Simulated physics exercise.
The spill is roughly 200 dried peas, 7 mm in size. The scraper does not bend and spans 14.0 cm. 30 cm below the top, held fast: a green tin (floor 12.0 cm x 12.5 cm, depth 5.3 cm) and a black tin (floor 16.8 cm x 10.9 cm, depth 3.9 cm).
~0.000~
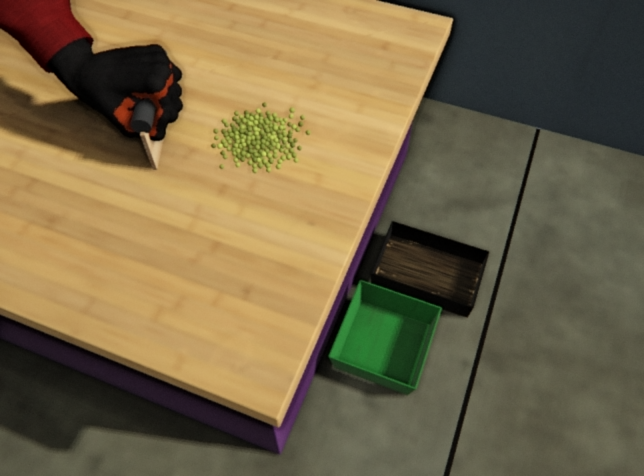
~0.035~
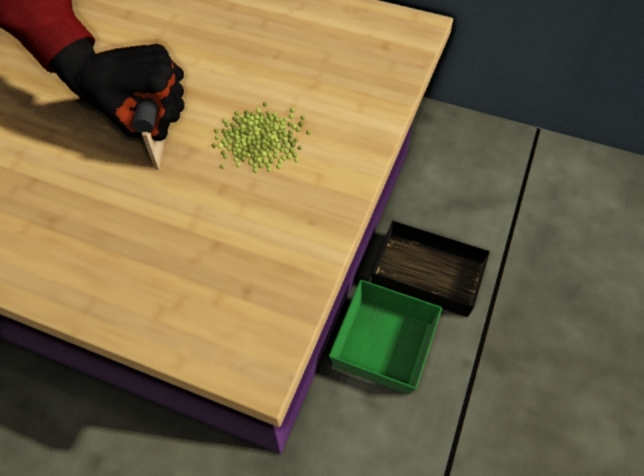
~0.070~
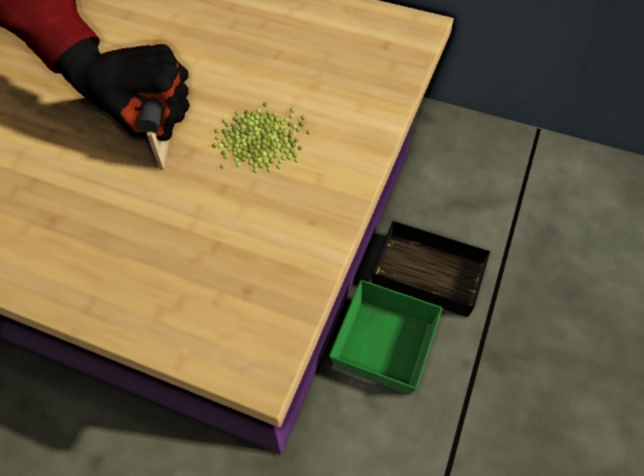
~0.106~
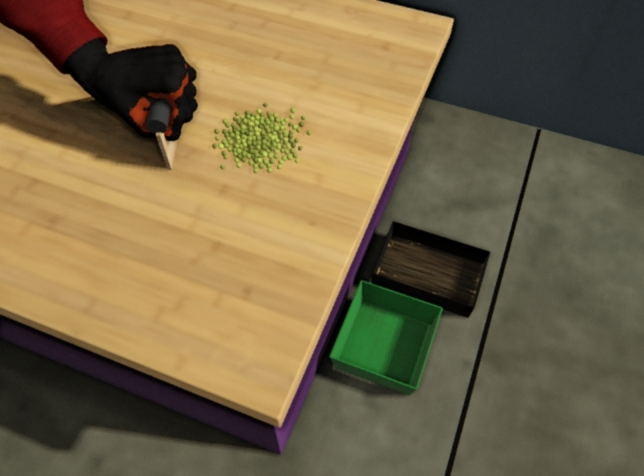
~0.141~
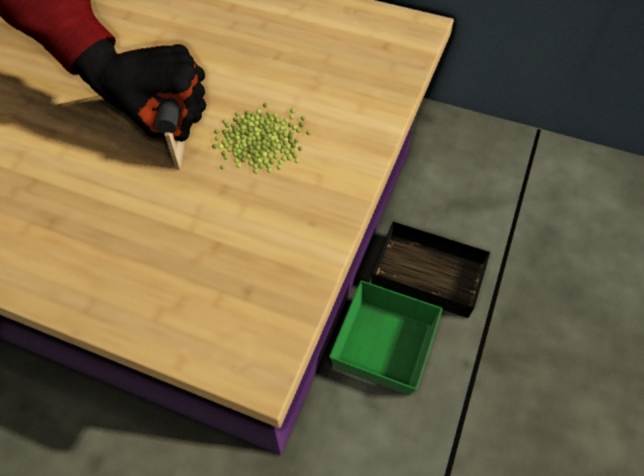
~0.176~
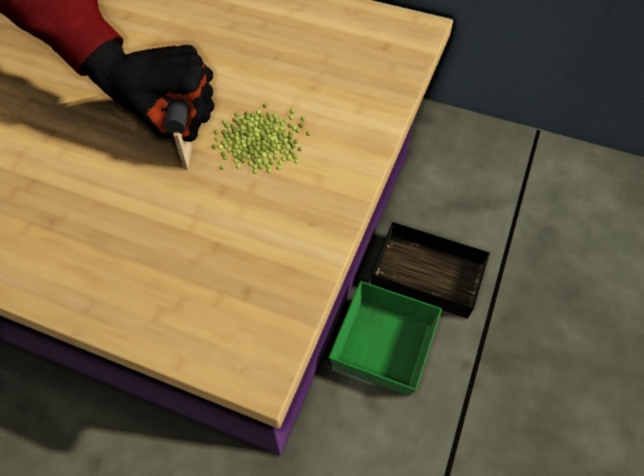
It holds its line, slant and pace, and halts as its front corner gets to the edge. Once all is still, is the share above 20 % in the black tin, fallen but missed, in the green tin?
In the black tin: Yes; fallen but missed: No; in the green tin: No.
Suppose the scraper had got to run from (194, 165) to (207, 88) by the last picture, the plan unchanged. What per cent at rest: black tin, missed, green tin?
Black tin 5, missed 5, green tin 20.
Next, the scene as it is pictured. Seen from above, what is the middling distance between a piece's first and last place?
Roughly 22 cm.
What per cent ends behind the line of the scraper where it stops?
Roughly 25 per cent.
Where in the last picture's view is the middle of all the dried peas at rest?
Near (387, 255).
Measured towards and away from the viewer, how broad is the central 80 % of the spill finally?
Roughly 20 cm.
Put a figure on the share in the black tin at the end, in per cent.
Some 40 per cent.
Then, at 0.55 s, scraper 16 cm from its start, spill 13 cm wide; still on top 100 %.
Then, at 0.92 s, scraper 27 cm from its start, spill 20 cm wide; still on top 100 %.
Then, at 1.24 s, scraper 30 cm from its start, spill 22 cm wide; black tin 25 %, off the edge, not caught 20 %, still on top 50 %.
In the end, at 2.3 s, green tin 0 %, black tin 40 %, fallen but missed 15 %, still on top 50 %.
